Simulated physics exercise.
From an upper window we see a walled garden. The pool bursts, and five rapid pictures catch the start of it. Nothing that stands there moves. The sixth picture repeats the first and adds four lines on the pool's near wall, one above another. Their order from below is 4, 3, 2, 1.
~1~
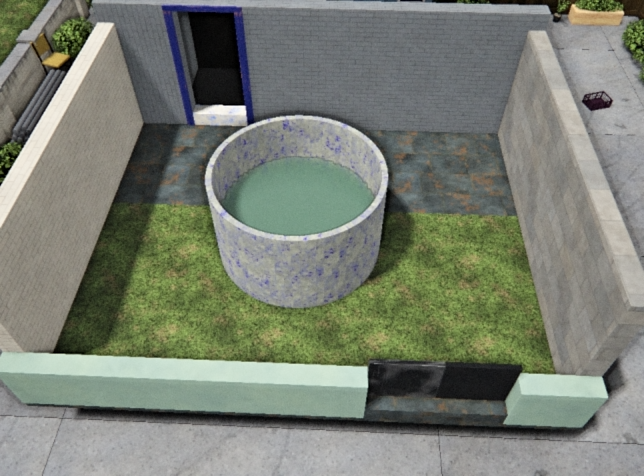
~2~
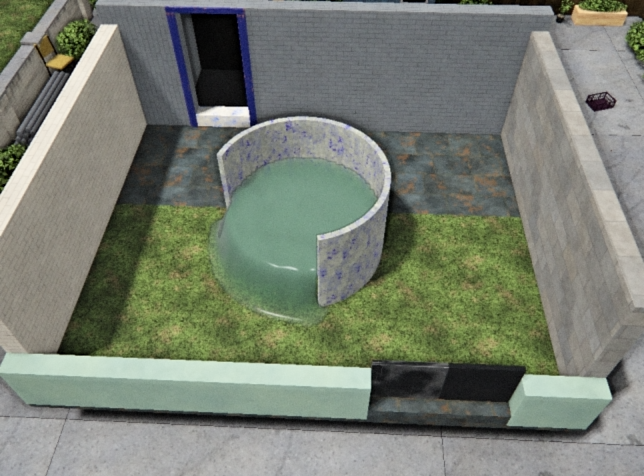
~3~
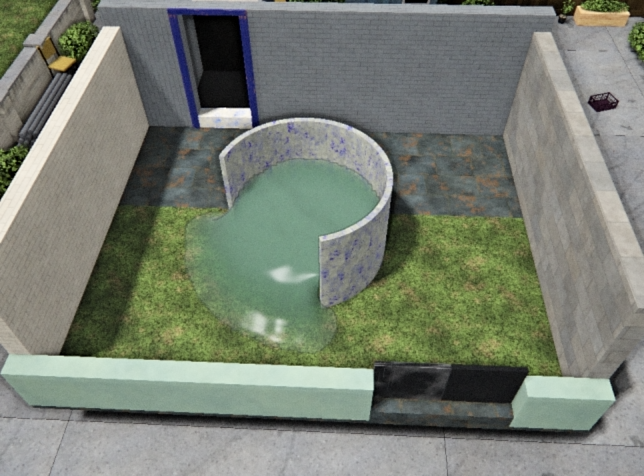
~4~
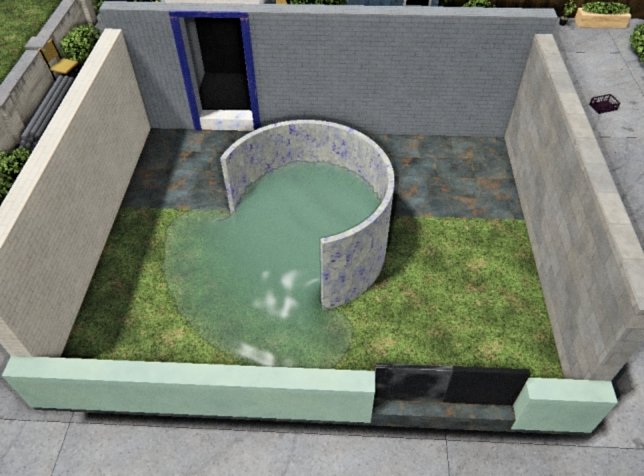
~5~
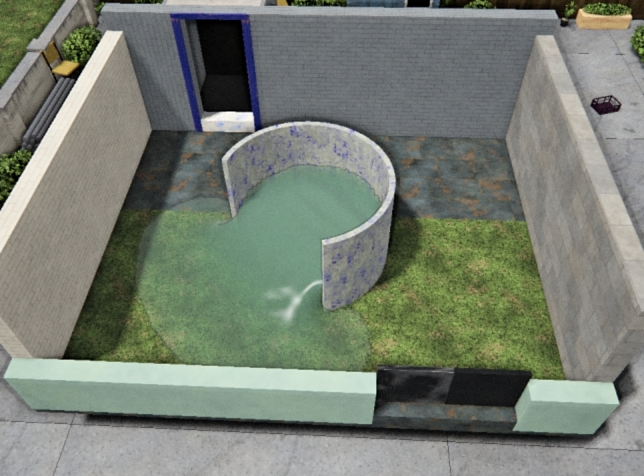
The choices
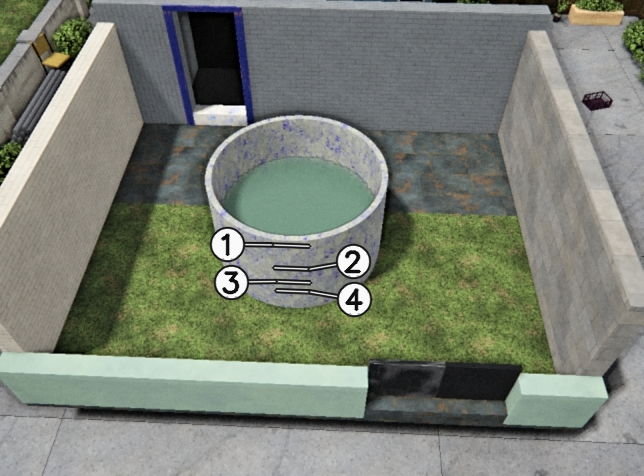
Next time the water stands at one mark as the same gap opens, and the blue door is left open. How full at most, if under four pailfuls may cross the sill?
Choose 2.
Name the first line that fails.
It is 1.
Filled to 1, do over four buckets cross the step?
Yes.
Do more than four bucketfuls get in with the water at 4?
No, that is safe.
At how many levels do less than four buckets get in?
Three of them.
On the marked copy, 1 at (290, 245); 2 at (291, 268); 3 at (292, 282); 4 at (293, 291); from the bottom up 4, 3, 2, 1.
For line 1, about 9 bucketfuls get in.
For line 2, a bucket or two gets in.
For line 3, nothing gets over.
For line 4, nothing gets over.
